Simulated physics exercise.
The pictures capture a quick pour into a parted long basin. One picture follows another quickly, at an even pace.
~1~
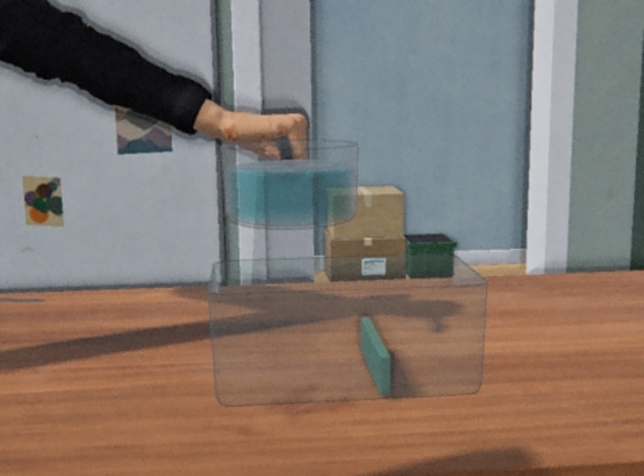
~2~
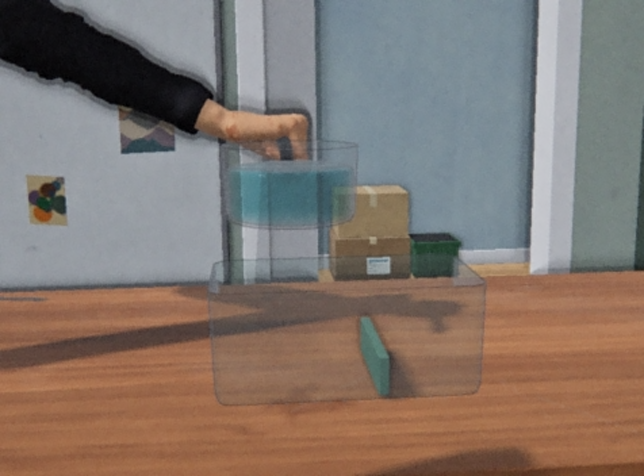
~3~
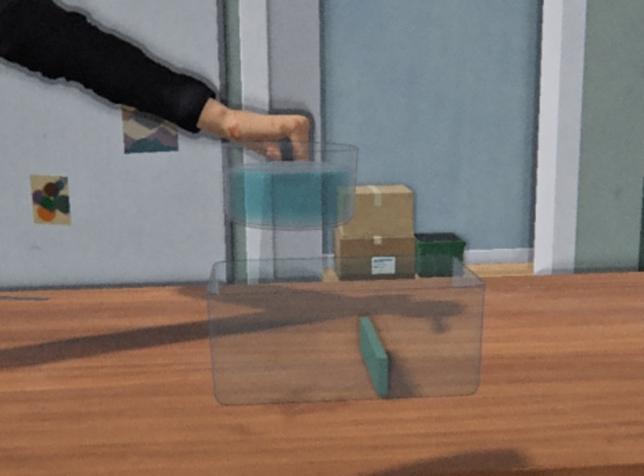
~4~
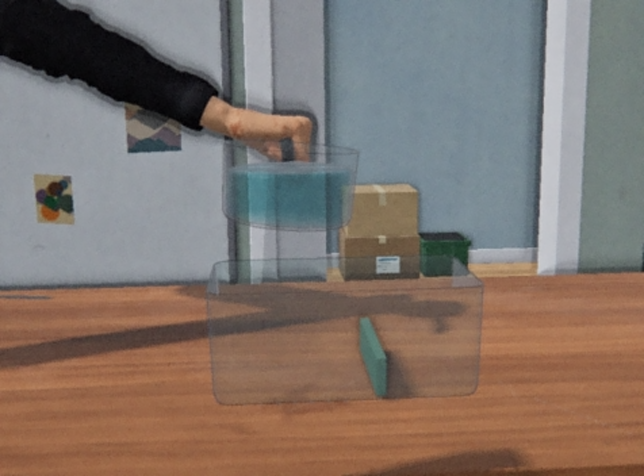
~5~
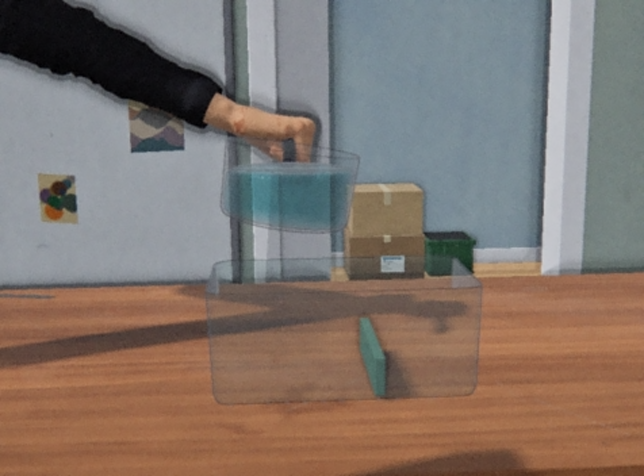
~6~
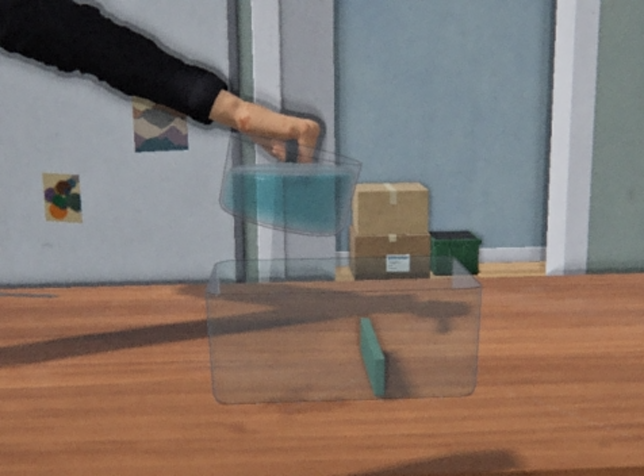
On a wooden tabletop in a room with pale walls, a dark-sleeved arm holds a clear container of blue liquid above a long, clear basin with a low green divider inside. The container starts level, then the hand gradually tilts it, its right side dipping lower while the basin stays put.
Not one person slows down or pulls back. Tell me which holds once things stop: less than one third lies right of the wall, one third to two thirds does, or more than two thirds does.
Most likely the amount right of the wall will exceed two thirds.
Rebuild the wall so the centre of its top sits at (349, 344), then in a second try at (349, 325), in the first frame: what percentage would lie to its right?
With the first placement it is 85 %, with the second 95 %.
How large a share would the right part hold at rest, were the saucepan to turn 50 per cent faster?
Around 80 percent ends up there.
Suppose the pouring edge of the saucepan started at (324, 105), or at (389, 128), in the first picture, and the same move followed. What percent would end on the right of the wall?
About 60 per cent, then about 75 per cent.
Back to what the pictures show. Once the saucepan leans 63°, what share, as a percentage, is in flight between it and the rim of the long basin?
Roughly 20 percent.
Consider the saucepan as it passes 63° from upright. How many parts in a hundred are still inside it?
Close to 70 per cent.
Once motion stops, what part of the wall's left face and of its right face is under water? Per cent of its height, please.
Left part: 10 per cent; right part: 100.
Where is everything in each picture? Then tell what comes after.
Tilt 0°; pouring edge (357, 145); surface from (225, 168) to (354, 166); the long basin's rim runs from (212, 278) to (470, 269); the wall's top is at (375, 337), in the first picture.
Tilt 1°; pouring edge (356, 146); surface from (225, 169) to (353, 166), in the second picture.
Tilt 2°; pouring edge (357, 149); surface from (226, 169) to (353, 168), in the third picture.
Tilt 5°; pouring edge (357, 153); surface from (226, 170) to (353, 169), in the fourth picture.
Tilt 9°; pouring edge (358, 158); surface from (226, 170) to (354, 170), in the fifth picture.
Tilt 14°; pouring edge (360, 165); surface from (226, 171) to (356, 171), in the sixth picture.
A moment on, the saucepan is tipped part way and 70 per cent is still to pour, 0 is left of the wall and 9 right of it.
Next, the saucepan is tipped on its side and 20 per cent is still to pour, 4 is left of the wall and 67 right of it.
Then the saucepan is tipped on its side and 4 per cent is still to pour, 12 is left of the wall and 82 right of it.
Later the saucepan is tipped on its side and 1 per cent is still to pour, 18 is left of the wall and 81 right of it.
Finally, 20 per cent lies left of the wall, 80 right of it and 0 outside.
